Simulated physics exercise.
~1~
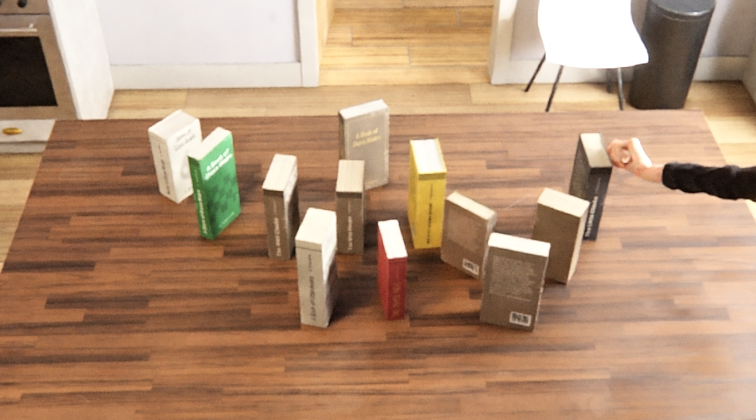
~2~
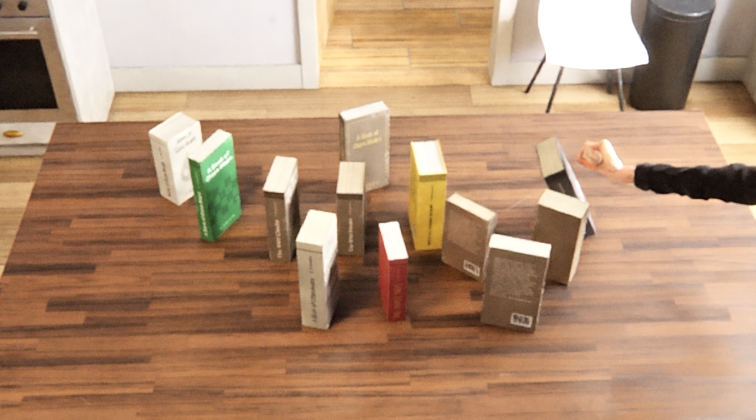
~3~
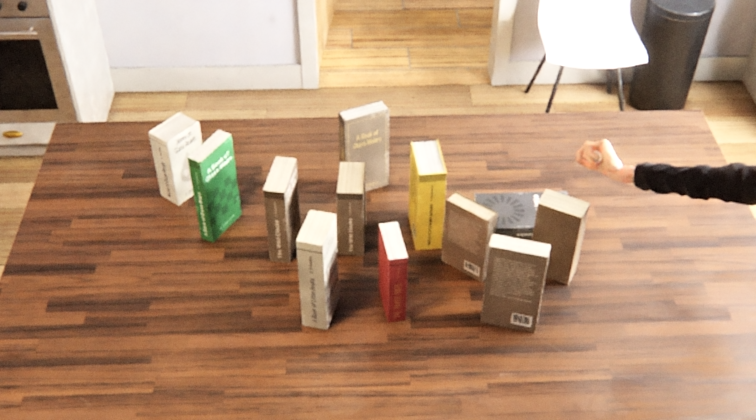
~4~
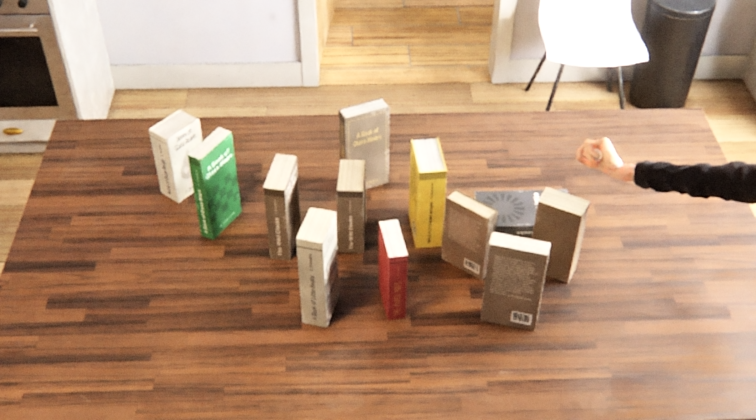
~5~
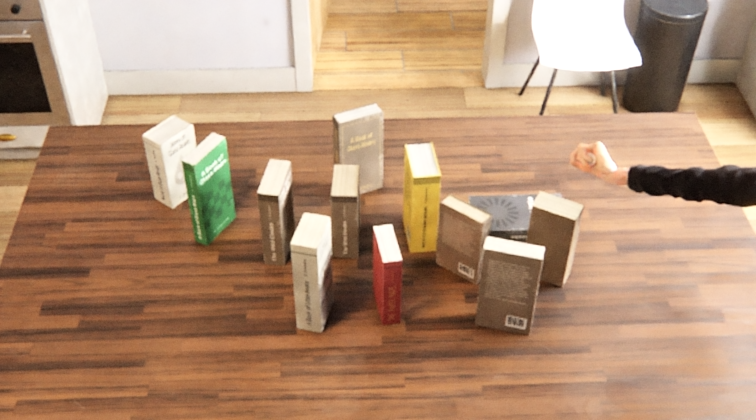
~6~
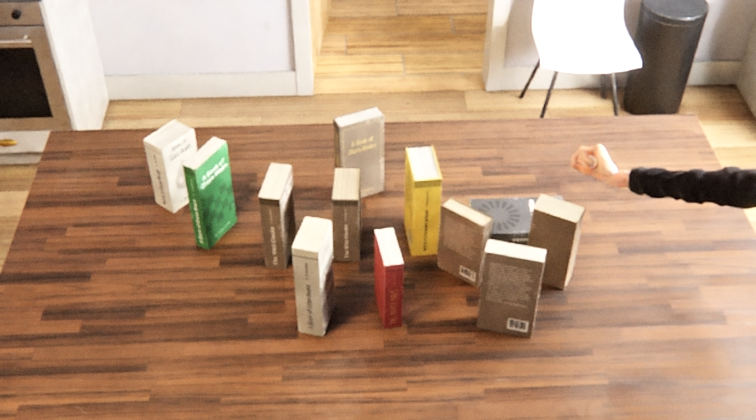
At first, a dozen thick books stand on end across a wooden table, among them a green, a red and a yellow one, while a hand reaches in from the right and touches the dark book at the far right. The dark book tips to the left, away from the fingers. It drops flat onto the table behind two brown books, and the hand stays hovering in the air nearby. Nothing else topples, though the view shifts slightly. At the end, the dark book lies flat while the other eleven, including the yellow one, remain standing.
